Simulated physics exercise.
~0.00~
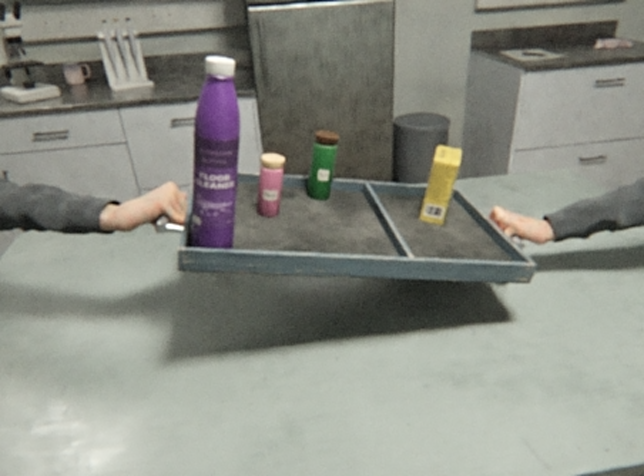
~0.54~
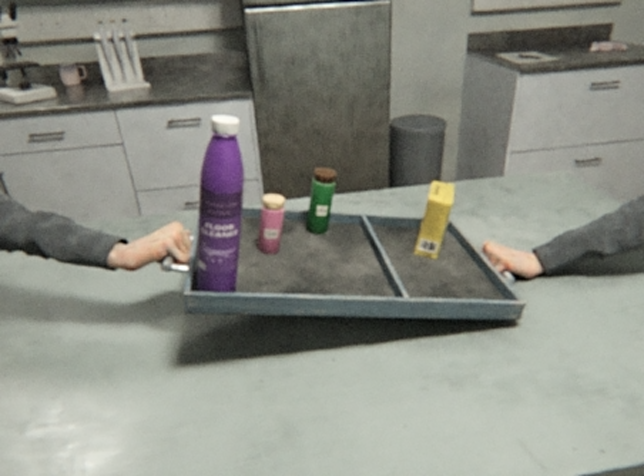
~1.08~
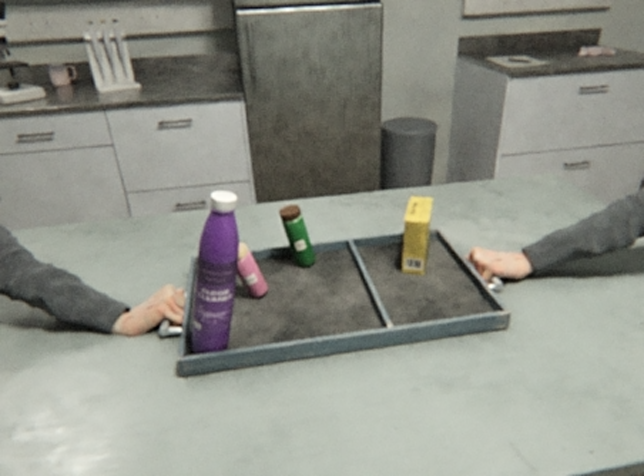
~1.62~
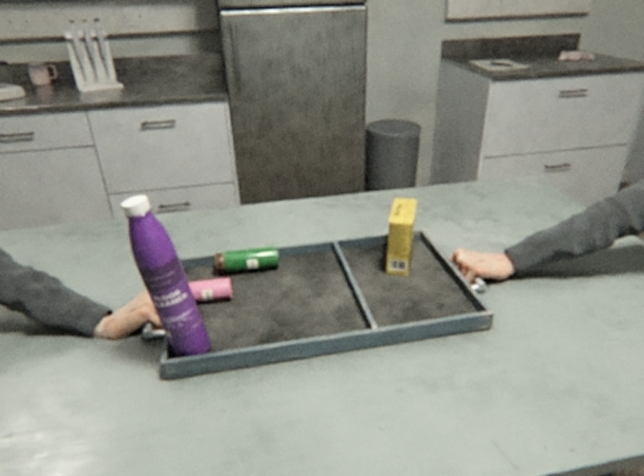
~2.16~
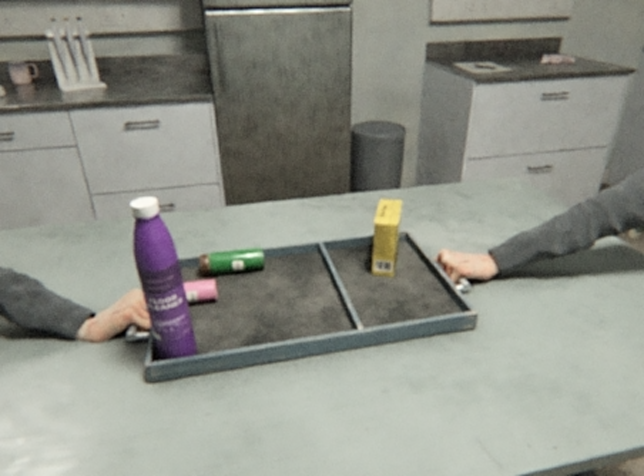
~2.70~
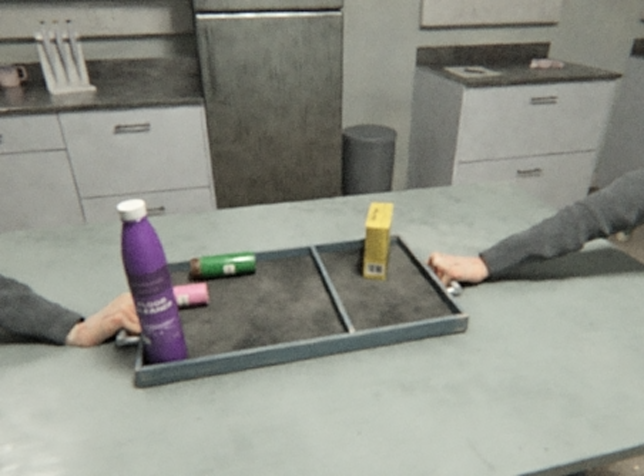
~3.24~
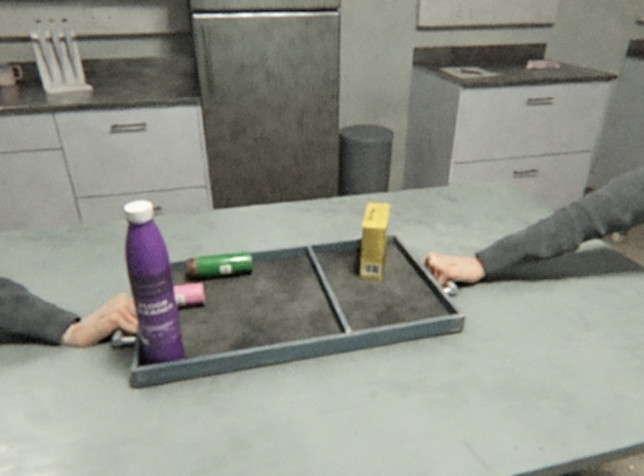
In a kitchen with grey cabinets, seen from across a pale table, two hands hold a divided tray by its ends just above the surface. A tall purple bottle stands at the left, a pink shaker and a green shaker beside it, and a yellow packet right of the cross bar. The hands lower the tray, turning it slightly as it comes down on the table. The pink and green shakers tip left and fall onto their sides, while the purple bottle leans left, then rights itself. The bottle and yellow packet end upright, with both shakers lying down.
